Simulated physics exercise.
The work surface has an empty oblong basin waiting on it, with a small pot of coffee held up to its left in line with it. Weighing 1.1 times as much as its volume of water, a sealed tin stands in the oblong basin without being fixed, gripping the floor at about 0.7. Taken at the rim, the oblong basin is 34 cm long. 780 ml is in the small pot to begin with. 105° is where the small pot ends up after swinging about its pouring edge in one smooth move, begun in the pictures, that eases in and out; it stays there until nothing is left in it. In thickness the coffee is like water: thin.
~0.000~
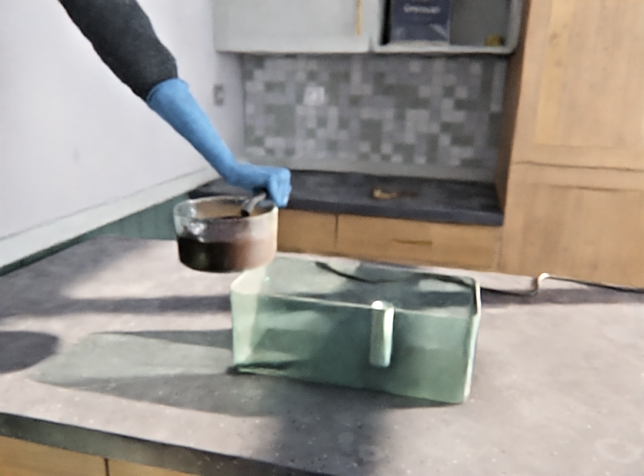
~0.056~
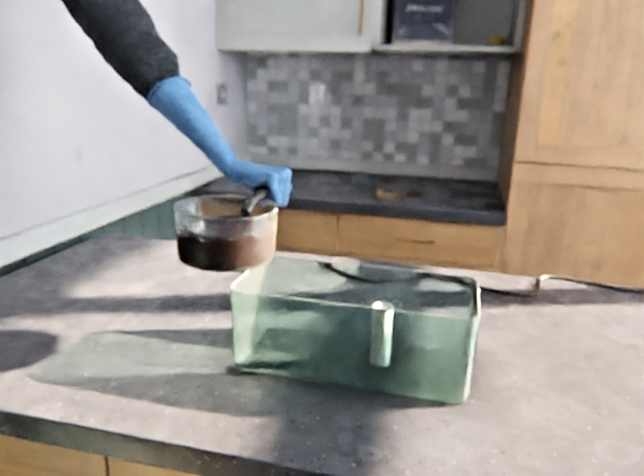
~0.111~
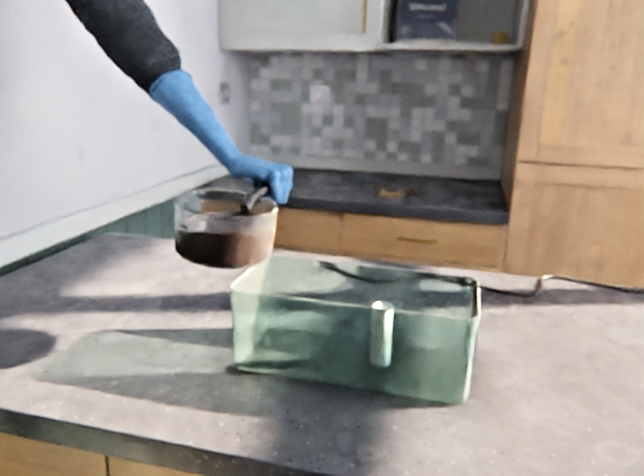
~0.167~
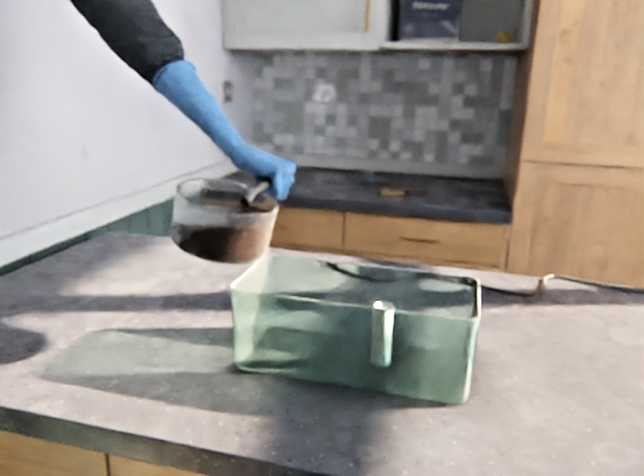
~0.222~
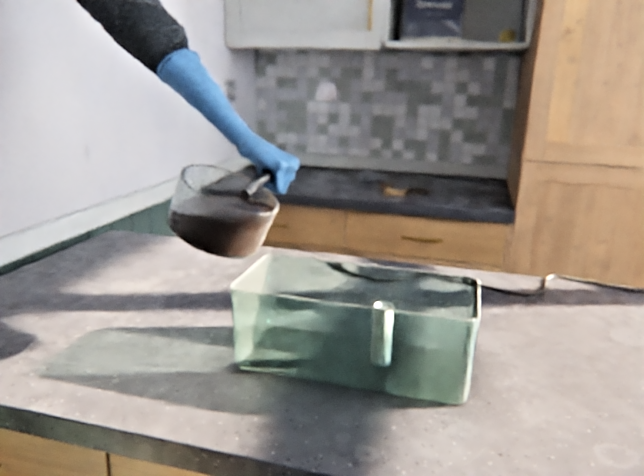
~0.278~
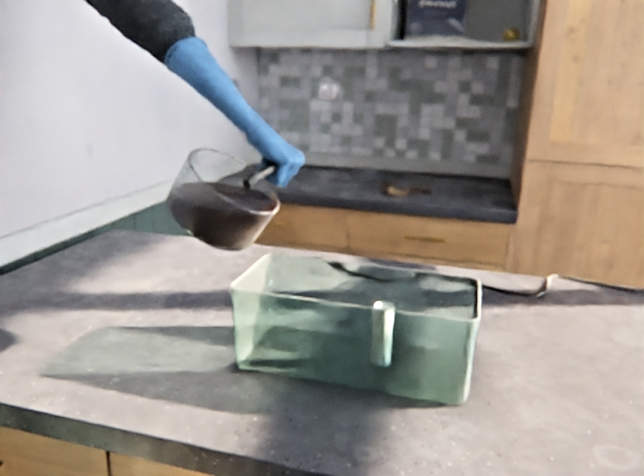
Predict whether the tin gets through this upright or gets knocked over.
Knocked over.
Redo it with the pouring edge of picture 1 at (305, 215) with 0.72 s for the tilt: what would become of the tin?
After that, the tin overturns.
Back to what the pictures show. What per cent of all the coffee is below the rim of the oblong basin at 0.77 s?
Around 82 in a hundred.
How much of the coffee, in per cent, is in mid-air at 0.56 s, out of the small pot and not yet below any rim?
Around 48 in a hundred.
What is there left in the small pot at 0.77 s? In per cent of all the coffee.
6 %.
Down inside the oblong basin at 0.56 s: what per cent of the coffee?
8 %, more or less.
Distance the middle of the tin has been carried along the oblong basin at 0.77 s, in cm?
Around 3 centimetres.
Then, 0.56 s in, the tilt is 93° and 44 per cent is still to pour; the tin stands where it began.
Then, 0.77 s in, the tilt is 105° and 6 per cent is still to pour; the tin stands 3 cm from where it began.
Then, 0.98 s in, the tilt is 105° and 0 per cent is still to pour; the tin leans 24°.
Then, 1.22 s in, the tilt is 105° and 0 per cent is still to pour; the tin leans 58°.
Finally, the tin lies on its side.
